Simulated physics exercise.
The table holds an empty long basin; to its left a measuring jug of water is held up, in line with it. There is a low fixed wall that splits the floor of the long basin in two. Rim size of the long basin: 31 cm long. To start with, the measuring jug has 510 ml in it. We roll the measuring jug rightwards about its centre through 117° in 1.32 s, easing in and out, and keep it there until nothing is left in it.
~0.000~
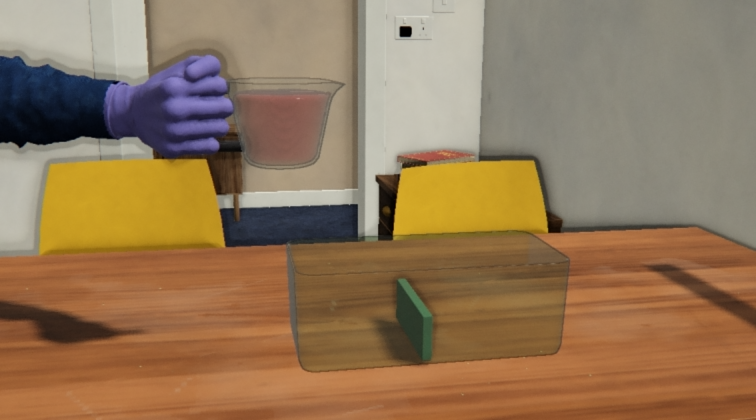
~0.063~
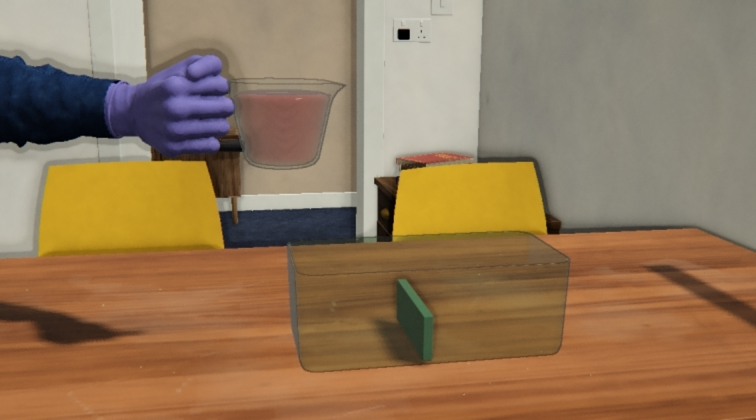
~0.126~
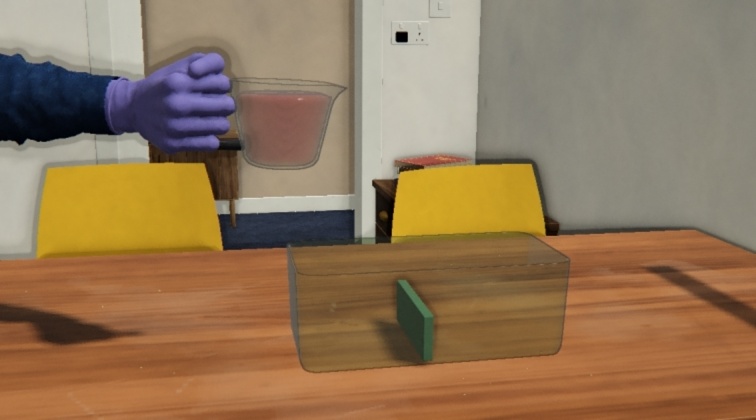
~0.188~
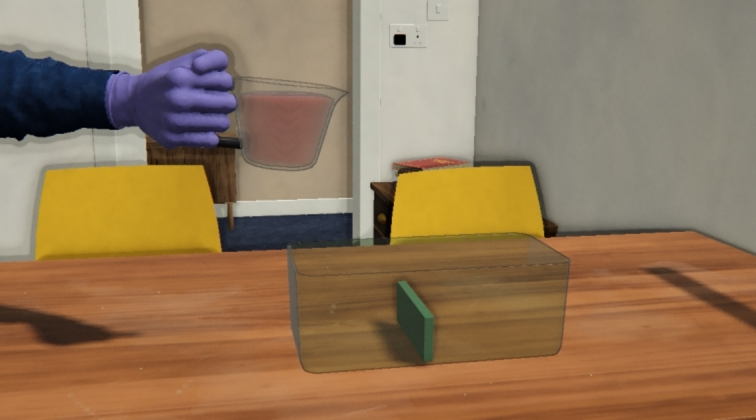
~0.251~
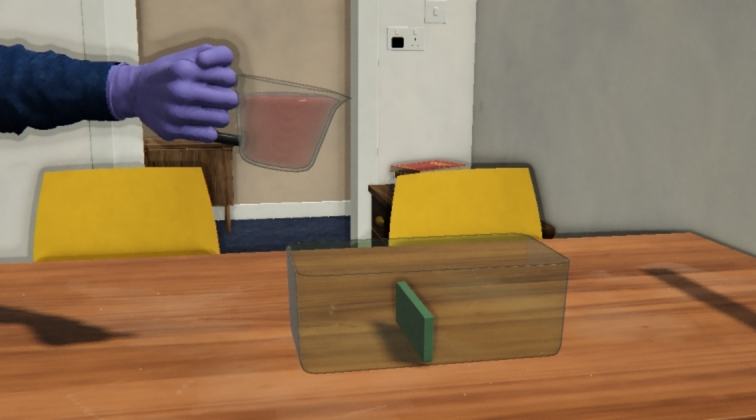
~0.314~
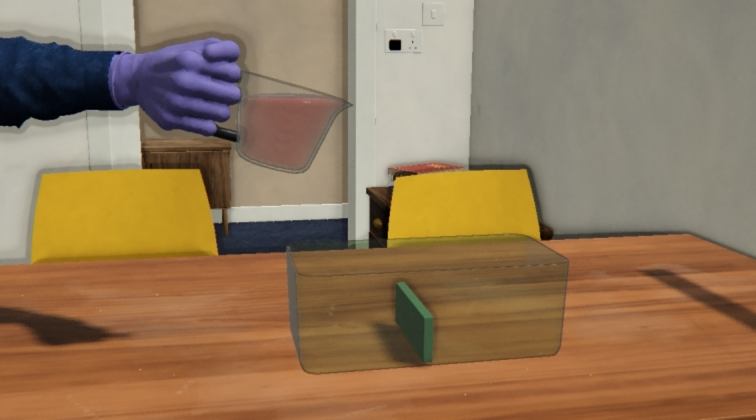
Above a wooden table holding a clear, empty long basin with a green upright piece in it, a purple-gloved hand held a jug of pinkish liquid and slowly tilted it a little to the right.
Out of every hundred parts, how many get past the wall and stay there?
About 15 out of 100.
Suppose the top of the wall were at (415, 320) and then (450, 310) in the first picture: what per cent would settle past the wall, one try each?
One try each: Around 25 percent and then around 10 percent.
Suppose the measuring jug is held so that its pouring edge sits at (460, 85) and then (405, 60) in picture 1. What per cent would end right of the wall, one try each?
Try 1: 95 %; try 2: 90 %.
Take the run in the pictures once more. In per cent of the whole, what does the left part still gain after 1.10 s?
Roughly 7 in a hundred.
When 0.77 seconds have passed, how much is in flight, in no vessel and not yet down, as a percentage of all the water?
Some 28 per cent.
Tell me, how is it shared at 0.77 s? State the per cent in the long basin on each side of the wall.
Some 16 per cent left and 7 right.
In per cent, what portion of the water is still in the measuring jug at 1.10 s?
About 2 per cent.
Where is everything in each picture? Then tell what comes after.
In the first picture, it leans 0°; its right rim is at (345, 83); the water meets the walls at (231, 94) and (330, 93); the long basin's rim runs from (291, 259) to (549, 247); the wall's top is at (413, 298).
In the second picture, it leans 1°; its right rim is at (346, 84); the water meets the walls at (232, 94) and (331, 94).
In the third picture, it leans 3°; its right rim is at (348, 86); the water meets the walls at (234, 94) and (332, 95).
In the fourth picture, it leans 6°; its right rim is at (350, 91); the water meets the walls at (237, 95) and (334, 97).
In the fifth picture, it leans 10°; its right rim is at (352, 97); the water meets the walls at (239, 96) and (339, 98).
In the sixth picture, it leans 16°; its right rim is at (353, 104); the water meets the walls at (241, 98) and (345, 101).
After 0.77 s the tilt is 73° and 50 per cent is still to pour, 15 is left of the wall and 7 right of it.
After 1.10 s the tilt is 109° and 2 per cent is still to pour, 76 is left of the wall and 14 right of it.
After 1.44 s the tilt is 117° and 0 per cent is still to pour, 83 is left of the wall and 15 right of it.
After 1.82 s the tilt is 117° and 0 per cent is still to pour, 83 is left of the wall and 15 right of it.
In the end 83 per cent lies left of the wall, 15 right of it and 2 outside.
